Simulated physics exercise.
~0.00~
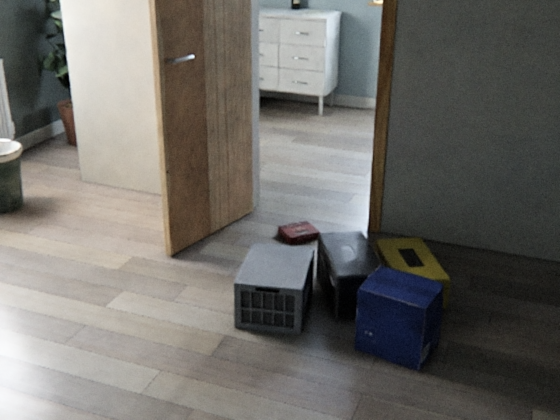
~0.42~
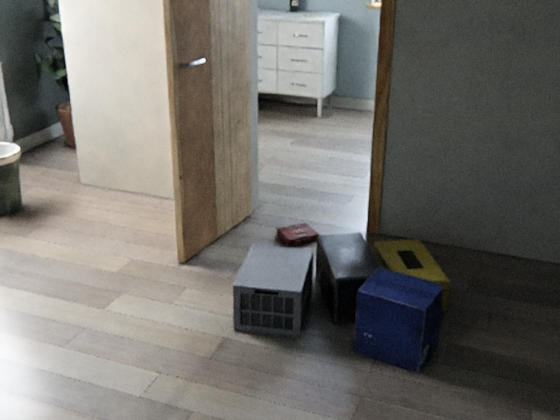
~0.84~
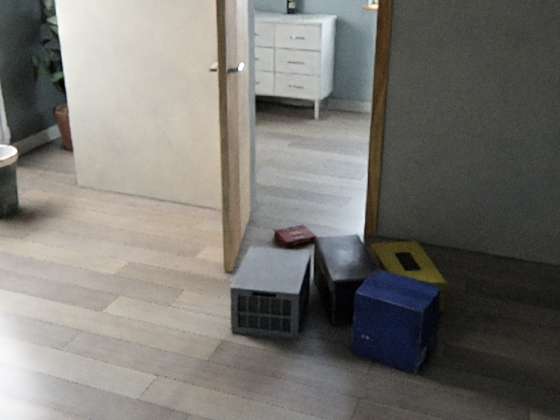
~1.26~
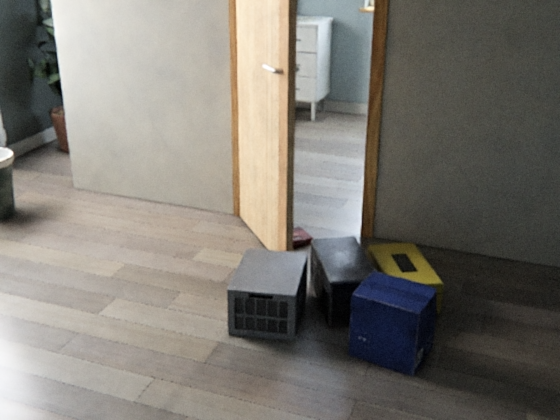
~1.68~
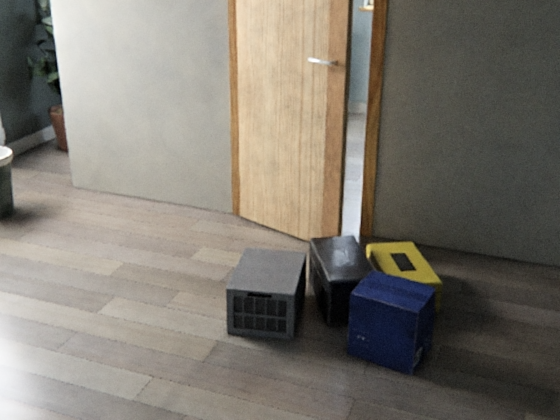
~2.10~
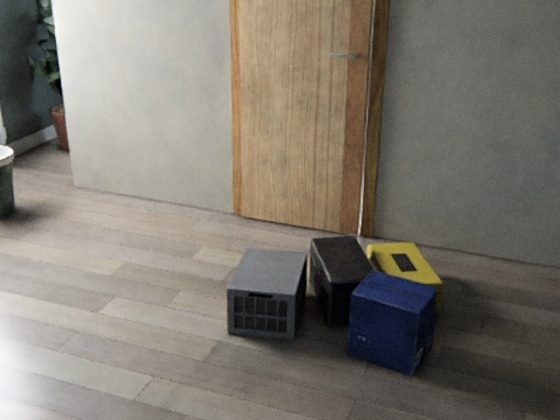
In this clip, an open wooden door swings steadily toward its frame behind a grey crate, black and yellow toolboxes and a blue box, passing in front of a small red packet that drops from view, and ends shut while the other items stay in place.
